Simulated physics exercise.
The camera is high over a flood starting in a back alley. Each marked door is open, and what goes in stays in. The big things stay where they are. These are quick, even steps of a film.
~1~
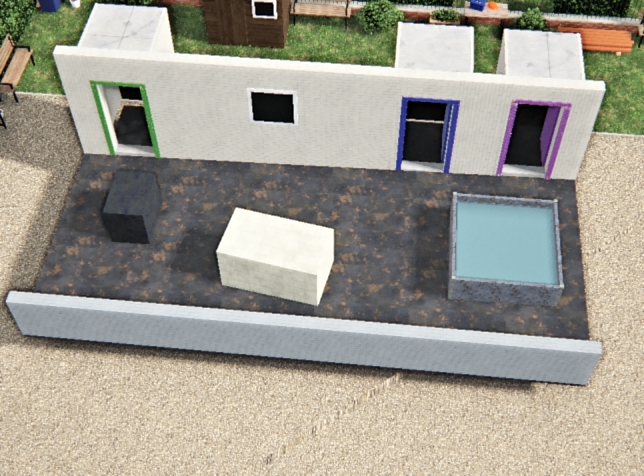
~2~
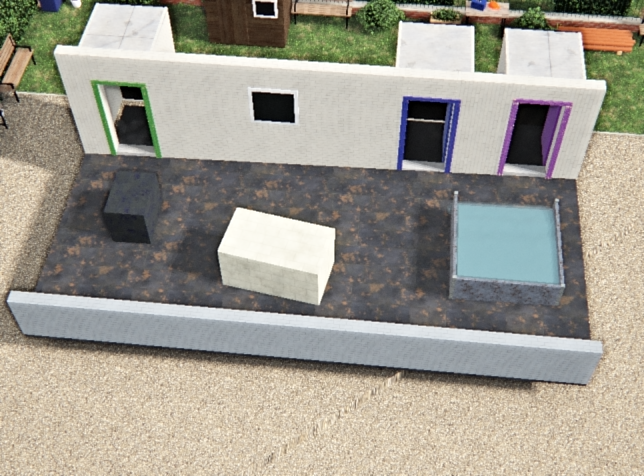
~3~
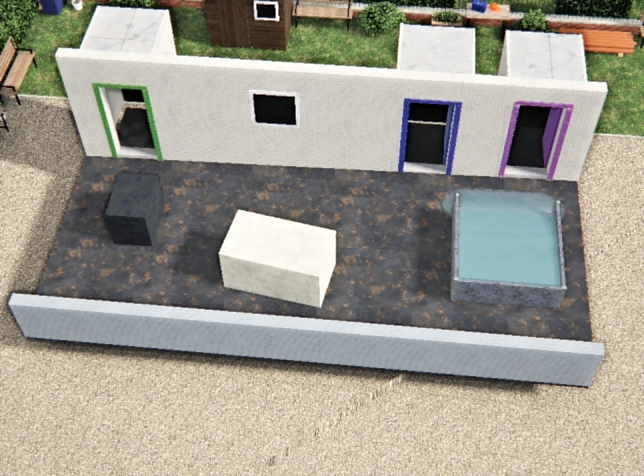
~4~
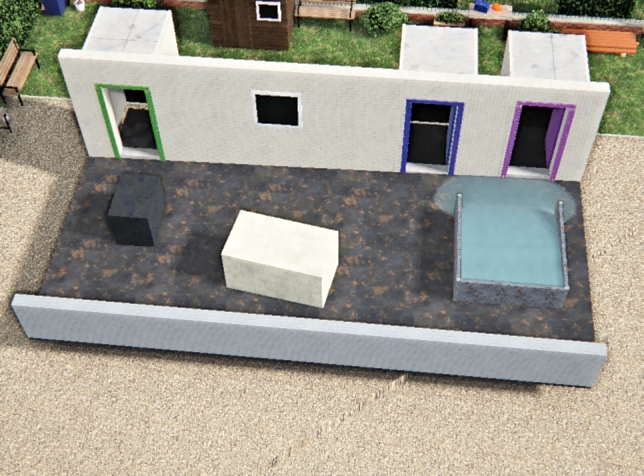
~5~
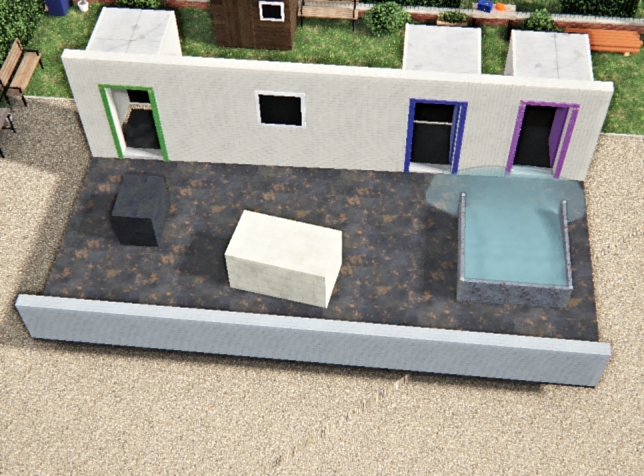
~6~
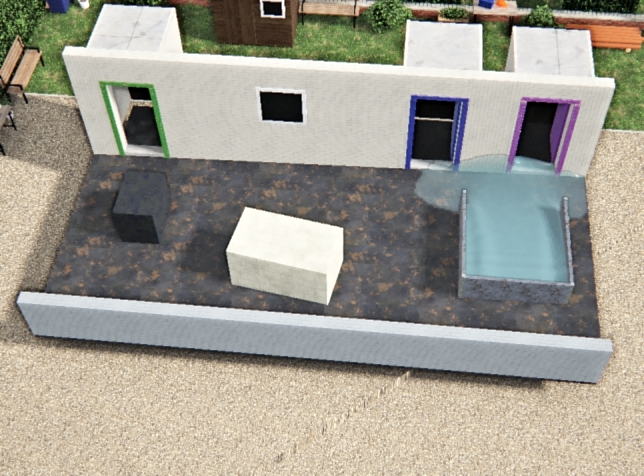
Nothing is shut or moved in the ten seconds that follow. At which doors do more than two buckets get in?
The green door admits no more than that; the purple door lets in a lot; the blue door lets in a lot.
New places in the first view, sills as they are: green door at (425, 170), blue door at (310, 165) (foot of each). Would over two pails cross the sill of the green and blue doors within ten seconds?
In short: Green door passes that mark; blue door keeps below it.
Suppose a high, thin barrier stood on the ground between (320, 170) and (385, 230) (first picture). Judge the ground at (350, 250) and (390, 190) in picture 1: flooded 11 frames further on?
As listed: Dry, wet.
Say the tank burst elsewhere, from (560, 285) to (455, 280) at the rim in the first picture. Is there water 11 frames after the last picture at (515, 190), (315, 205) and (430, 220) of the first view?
One after the other: Dry, not flooded, clear.
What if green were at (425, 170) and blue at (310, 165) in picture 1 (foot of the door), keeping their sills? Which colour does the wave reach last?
I say the blue one.
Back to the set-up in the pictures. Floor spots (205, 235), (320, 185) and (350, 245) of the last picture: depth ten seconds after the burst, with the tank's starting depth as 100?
Roughly 2, 4 and 0 per cent, in turn.
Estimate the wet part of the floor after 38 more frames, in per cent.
About 50 per cent.
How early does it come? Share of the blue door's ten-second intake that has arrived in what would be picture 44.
About 95 per cent.
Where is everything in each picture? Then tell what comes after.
Still water in the water tank at (505, 241), in the first frame.
The front is at a hidden place, out from the gap on the water tank's far side, in the second frame.
The front is at a hidden place, out from the gap on the water tank's far side, in the third frame.
The front is at (449, 183), out from the gap on the water tank's far side, in the fourth frame.
Water pours out on the water tank's far side and has run to (441, 174), in the fifth frame.
Water pours out on the water tank's far side and has run to (426, 170), in the sixth frame.
A moment on, water covers 10 % of the floor; the green door not reached, the purple door far over two buckets in, the blue door under two buckets in.
Next, water covers 20 % of the floor; the green door not reached, the purple door far over two buckets in, the blue door over two buckets in.
Then, water covers 40 % of the floor; the green door not reached, the purple door far over two buckets in, the blue door far over two buckets in.
Later, water covers 50 % of the floor; the green door wet at the sill, nothing in, the purple door far over two buckets in, the blue door far over two buckets in.
In the end, water covers 50 % of the floor; the green door wet at the sill, nothing in, the purple door far over two buckets in, the blue door far over two buckets in.
